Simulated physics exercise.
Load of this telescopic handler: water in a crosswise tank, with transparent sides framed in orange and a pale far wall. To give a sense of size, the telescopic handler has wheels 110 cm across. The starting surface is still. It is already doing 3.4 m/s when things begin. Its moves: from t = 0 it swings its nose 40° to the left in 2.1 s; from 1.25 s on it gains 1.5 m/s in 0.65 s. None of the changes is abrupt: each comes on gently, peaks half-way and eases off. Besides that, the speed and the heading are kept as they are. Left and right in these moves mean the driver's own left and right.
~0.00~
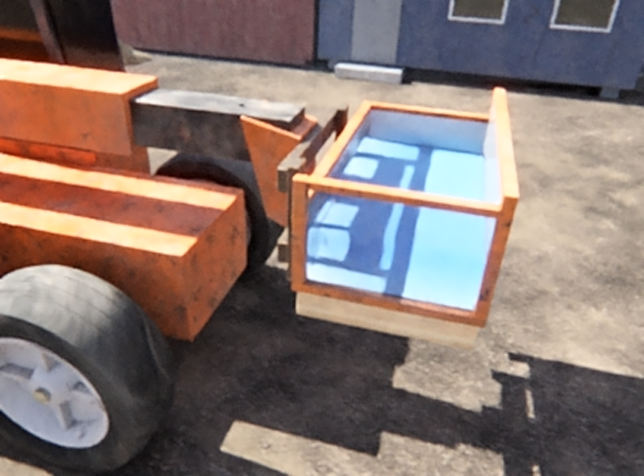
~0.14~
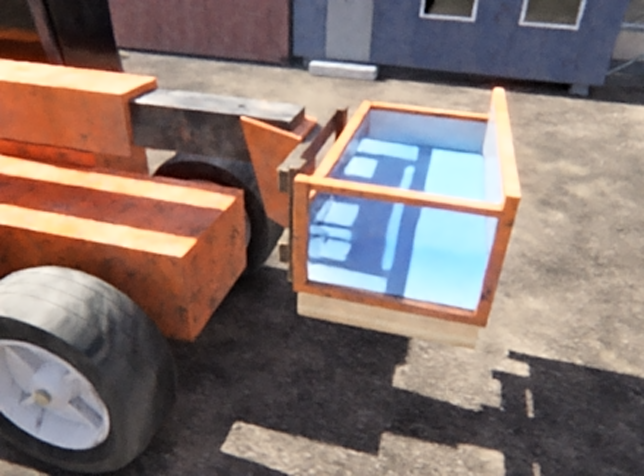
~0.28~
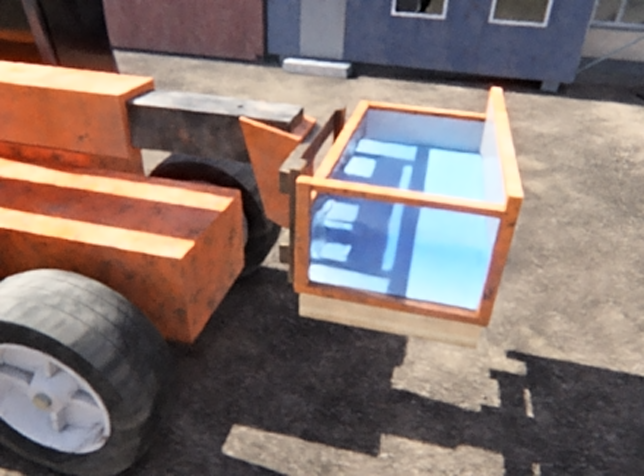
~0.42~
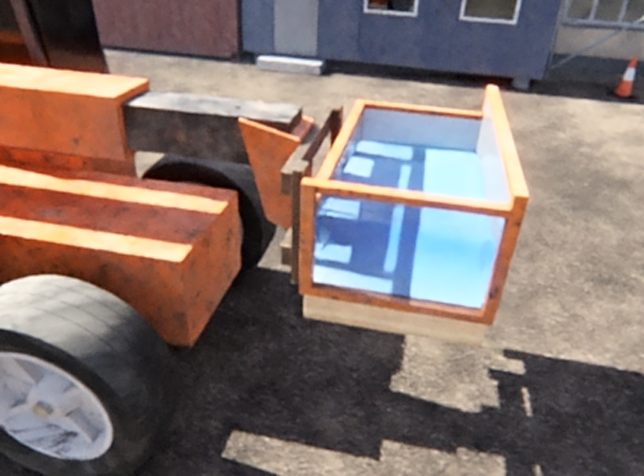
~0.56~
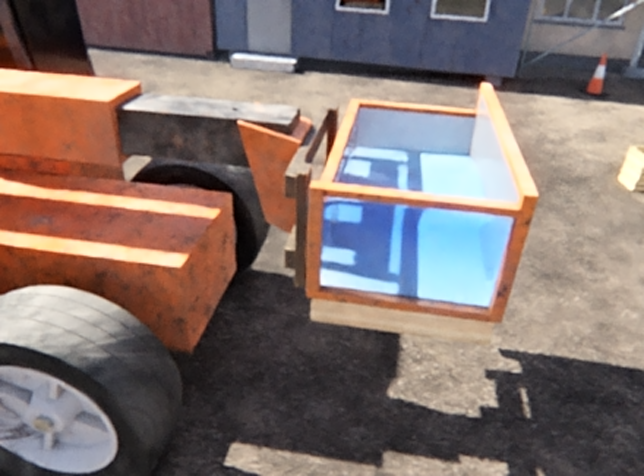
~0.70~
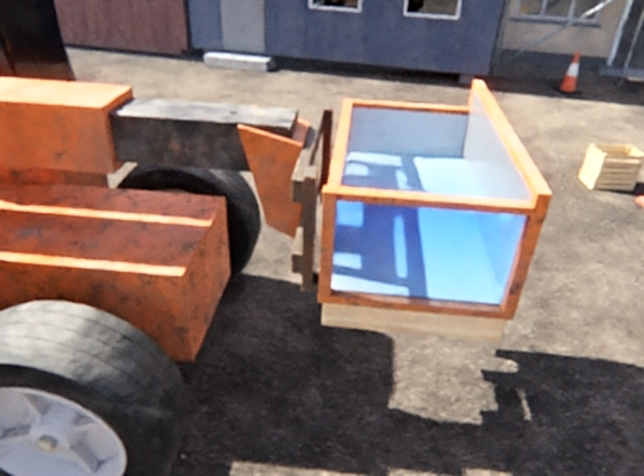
To begin with, an orange vehicle carries blue water, lying level, in a clear-sided, orange-framed tank while the buildings behind slide left. The vehicle then swings gradually away from the viewer, a cone and a wooden crate come into view on the right, and the water climbs the tank's near side.
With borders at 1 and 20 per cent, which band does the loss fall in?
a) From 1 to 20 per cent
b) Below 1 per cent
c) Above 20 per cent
From 1 to 20 per cent (a).
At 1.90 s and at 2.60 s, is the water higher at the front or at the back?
Towards the back, then the front.
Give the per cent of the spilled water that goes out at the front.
0%.
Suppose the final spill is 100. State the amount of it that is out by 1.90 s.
Near 30 in a hundred.
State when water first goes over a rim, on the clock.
Around 1.1 s.
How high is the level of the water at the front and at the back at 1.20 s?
Approx. 32 cm front, approx. 30 cm back.
After 1.20 s it stands 29 cm high behind and 32 cm in front; 2 per cent has gone mostly over the back, some over the near side.
After 1.90 s it stands 41 cm high behind and 20 cm in front; 6 per cent has gone over the back and the near side.
After 2.60 s it stands 12 cm high behind and 24 cm in front; 14 per cent has gone over the far side and the back.
After 5.09 s 16 per cent has gone over the far side and the back, 38 of 236 litres.
